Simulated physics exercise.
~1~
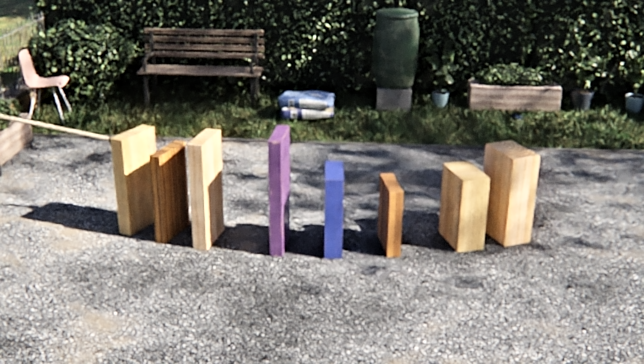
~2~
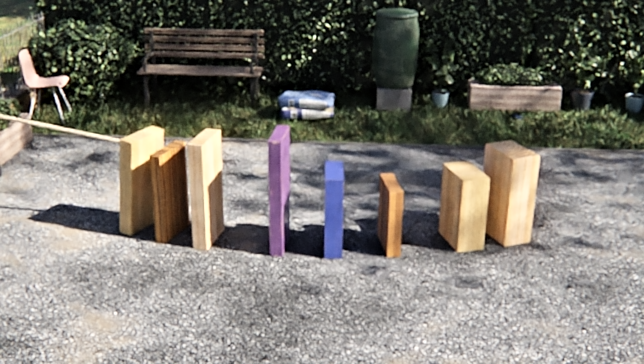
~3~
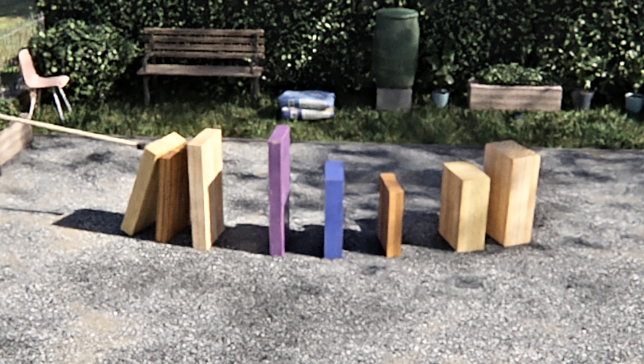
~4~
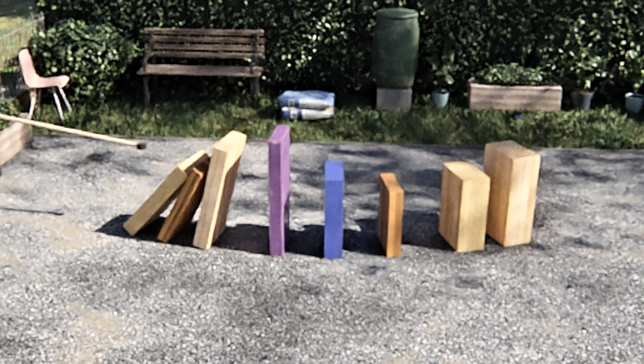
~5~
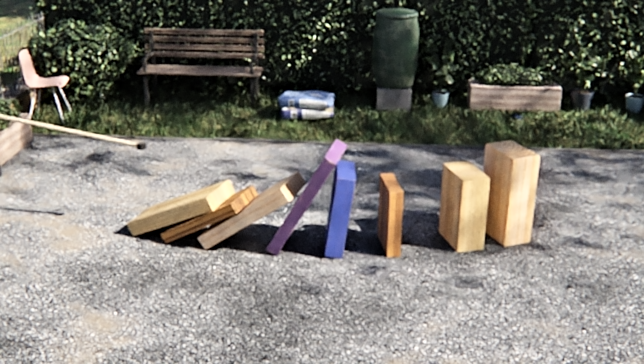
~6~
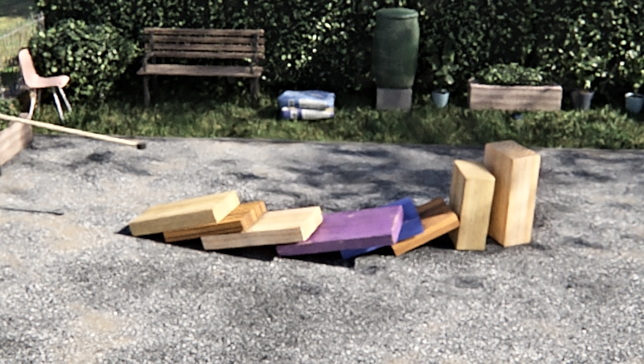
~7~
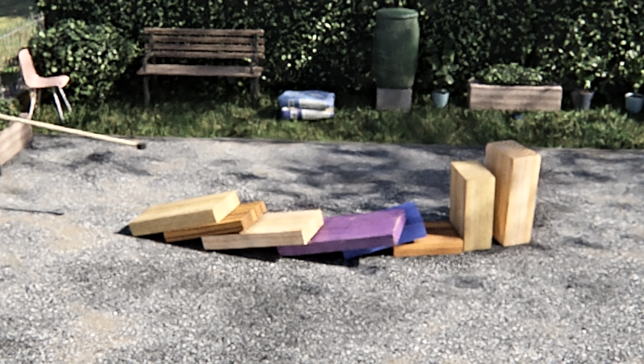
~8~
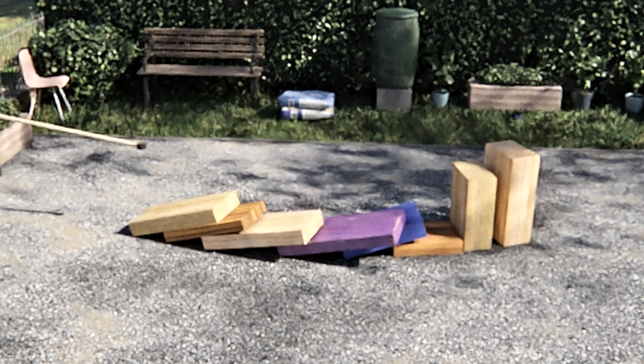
A pole pushed the leftmost of eight upright boards on a gravel yard, and they toppled rightward one after another, through the purple, blue and small orange-brown ones, until the fallen row stopped short, leaving the last two pale boards standing.
